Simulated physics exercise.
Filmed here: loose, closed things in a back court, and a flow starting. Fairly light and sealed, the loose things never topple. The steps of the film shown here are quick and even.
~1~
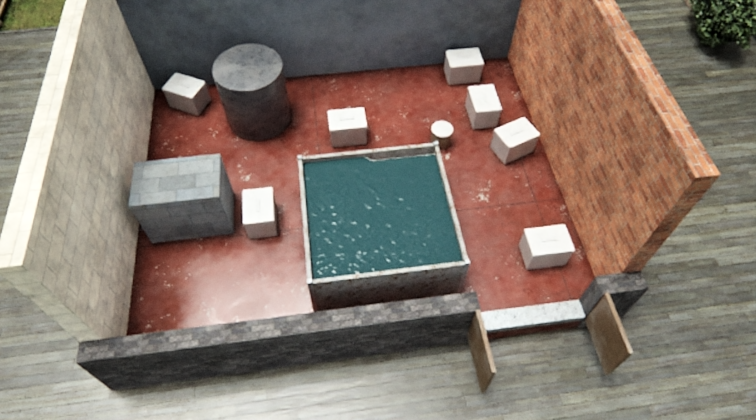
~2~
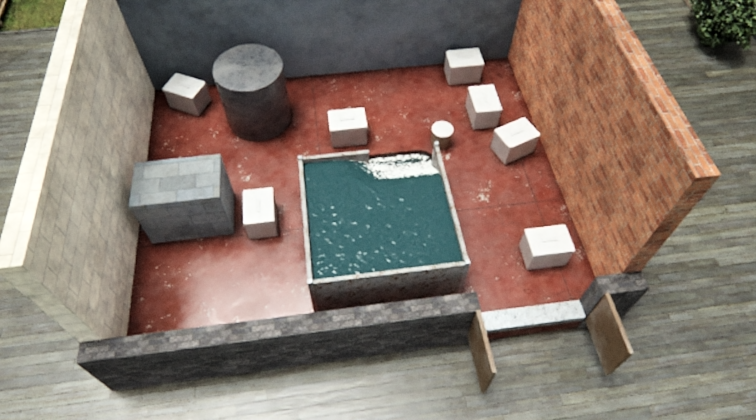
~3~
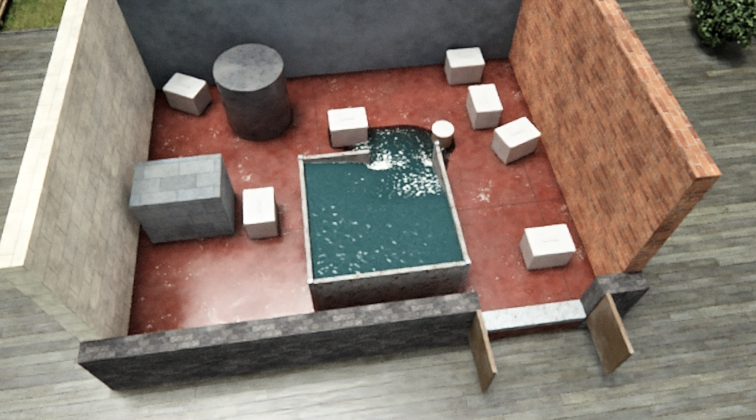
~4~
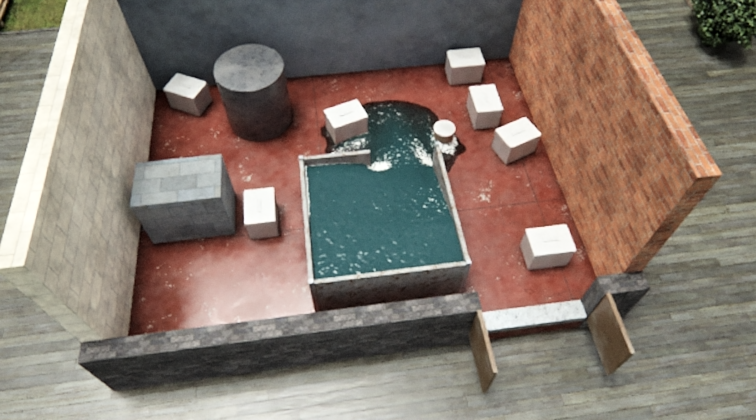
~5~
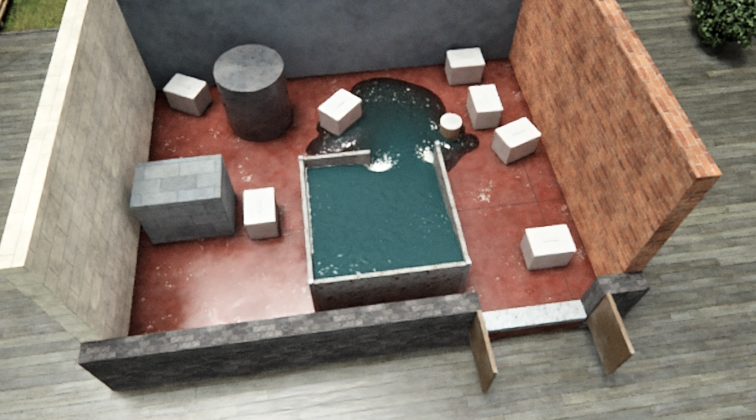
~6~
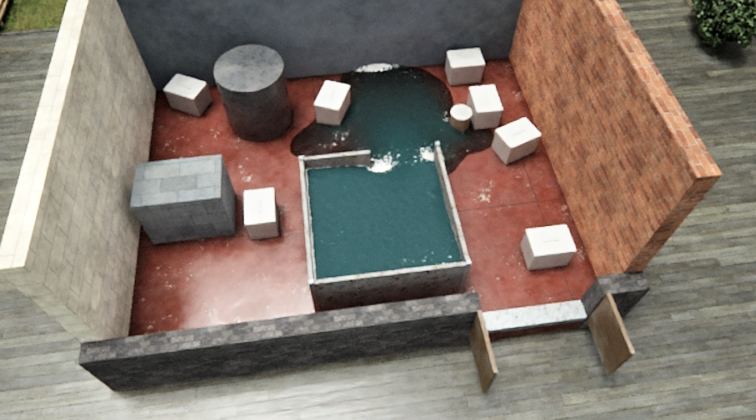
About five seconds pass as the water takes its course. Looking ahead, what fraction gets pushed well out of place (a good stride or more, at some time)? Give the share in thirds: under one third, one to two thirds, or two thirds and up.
High band.
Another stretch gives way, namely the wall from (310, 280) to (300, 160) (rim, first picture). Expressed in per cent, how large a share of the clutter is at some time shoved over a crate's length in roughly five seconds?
Roughly 50 percent.
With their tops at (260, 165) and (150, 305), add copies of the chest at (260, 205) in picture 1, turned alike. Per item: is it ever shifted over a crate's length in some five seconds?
Taking the two as listed, the first stopped before it and the second stopped before it.
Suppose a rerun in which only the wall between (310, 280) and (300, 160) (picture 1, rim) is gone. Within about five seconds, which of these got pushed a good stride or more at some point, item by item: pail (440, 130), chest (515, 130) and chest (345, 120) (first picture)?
Taking them in order, less than that, less than that, displaced that much.
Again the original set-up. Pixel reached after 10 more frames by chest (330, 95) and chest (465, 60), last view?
Estimate: First at (292, 62), second at (501, 38), approximately.
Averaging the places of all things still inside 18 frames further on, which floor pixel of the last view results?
Their average sits at about pixel (409, 179).
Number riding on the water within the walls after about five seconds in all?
It works out to 5.
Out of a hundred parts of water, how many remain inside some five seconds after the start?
My figure is 96 per cent.
A moment on, 2 of 8 are well off their spots; 1 afloat.
Next, 4 of 8 are well off their spots; 3 afloat.
Later, 6 of 8 are well off their spots; 4 afloat.
In the end, 7 of 8 are well off their spots, and 7 have been at some point; 5 afloat.
